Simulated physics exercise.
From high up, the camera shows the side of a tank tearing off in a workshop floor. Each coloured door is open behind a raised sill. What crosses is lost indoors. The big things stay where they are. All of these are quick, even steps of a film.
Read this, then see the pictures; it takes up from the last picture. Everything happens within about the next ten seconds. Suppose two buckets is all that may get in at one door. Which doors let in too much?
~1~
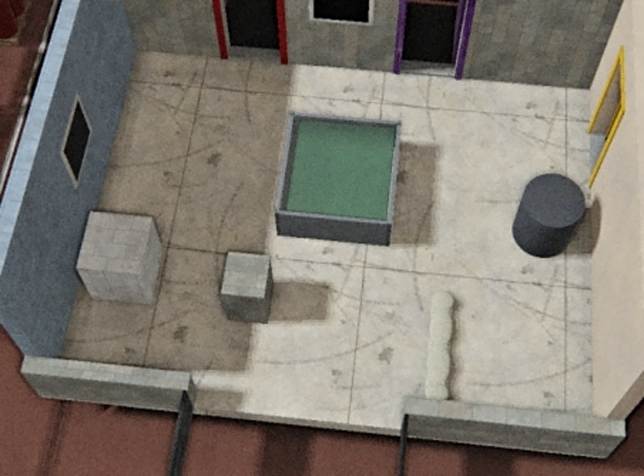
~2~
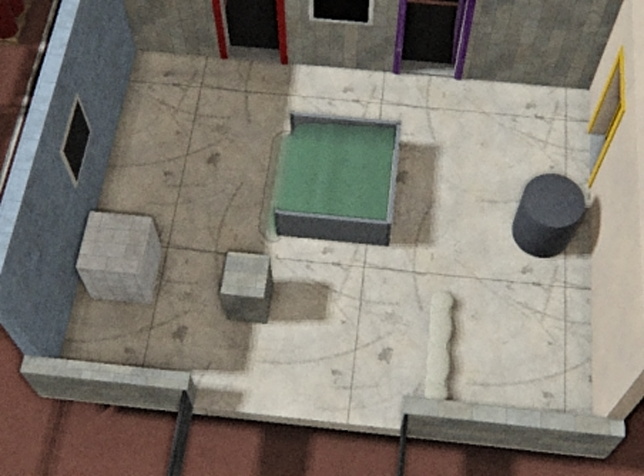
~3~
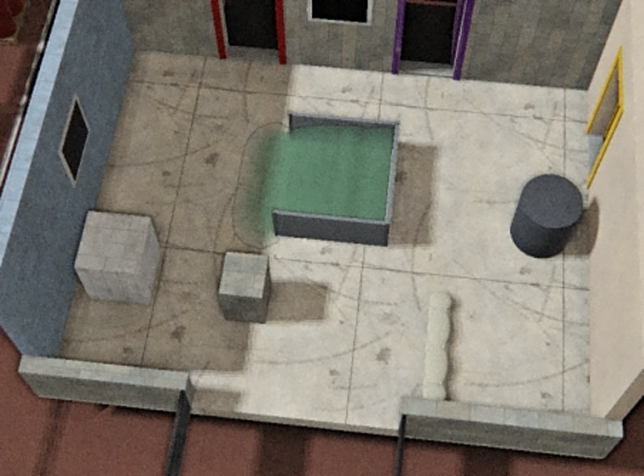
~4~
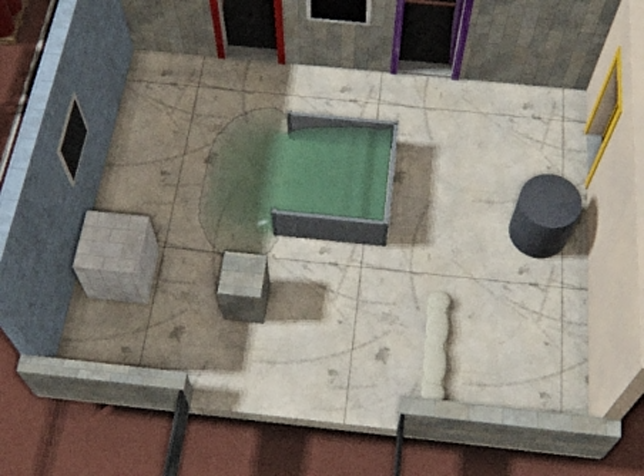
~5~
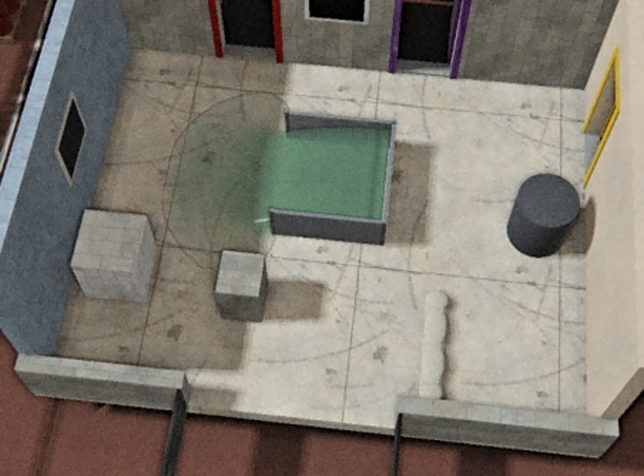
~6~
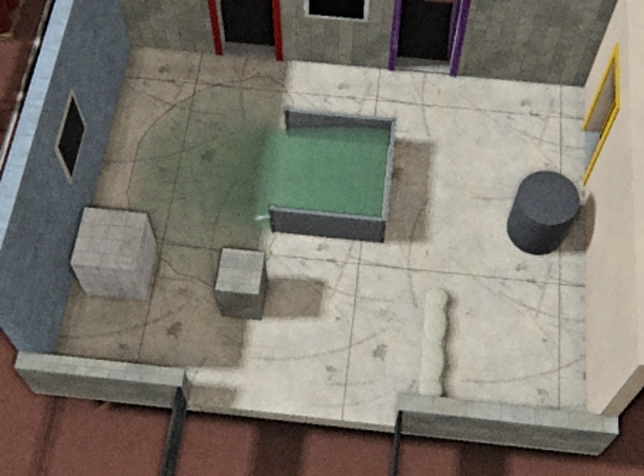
In order: Most likely the yellow door will exceed two buckets, most likely the purple door will not exceed two buckets, most likely the red door will exceed two buckets.
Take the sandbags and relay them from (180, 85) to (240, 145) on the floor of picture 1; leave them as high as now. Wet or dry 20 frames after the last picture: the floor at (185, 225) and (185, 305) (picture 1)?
The first spot is soaked, the second soaked.
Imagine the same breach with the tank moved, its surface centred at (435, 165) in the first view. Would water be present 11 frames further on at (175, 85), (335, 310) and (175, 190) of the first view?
In turn: Covered, free of water, awash.
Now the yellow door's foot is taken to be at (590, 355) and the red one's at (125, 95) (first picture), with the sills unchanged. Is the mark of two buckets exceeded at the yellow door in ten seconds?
Result - yellow does not reach it.
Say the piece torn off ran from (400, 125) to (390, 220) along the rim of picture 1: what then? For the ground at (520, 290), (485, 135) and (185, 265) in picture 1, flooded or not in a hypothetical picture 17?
Going through them, the first would be submerged, the next submerged and the last still bare.
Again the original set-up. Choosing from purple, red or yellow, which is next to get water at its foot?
The door marked red.
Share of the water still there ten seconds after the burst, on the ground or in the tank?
86 % or so.
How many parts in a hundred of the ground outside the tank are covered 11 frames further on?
About 30 percent.
A moment on, water covers 25 % of the floor; the yellow door not reached, the purple door not reached, the red door wet at the sill, nothing in.
Next, water covers 30 % of the floor; the yellow door not reached, the purple door not reached, the red door wet at the sill, nothing in.
Then, water covers 35 % of the floor; the yellow door not reached, the purple door not reached, the red door under two buckets in.
Later, water covers 65 % of the floor; the yellow door not reached, the purple door wet at the sill, nothing in, the red door over two buckets in.
In the end, water covers 80 % of the floor; the yellow door over two buckets in, the purple door wet at the sill, nothing in, the red door over two buckets in.
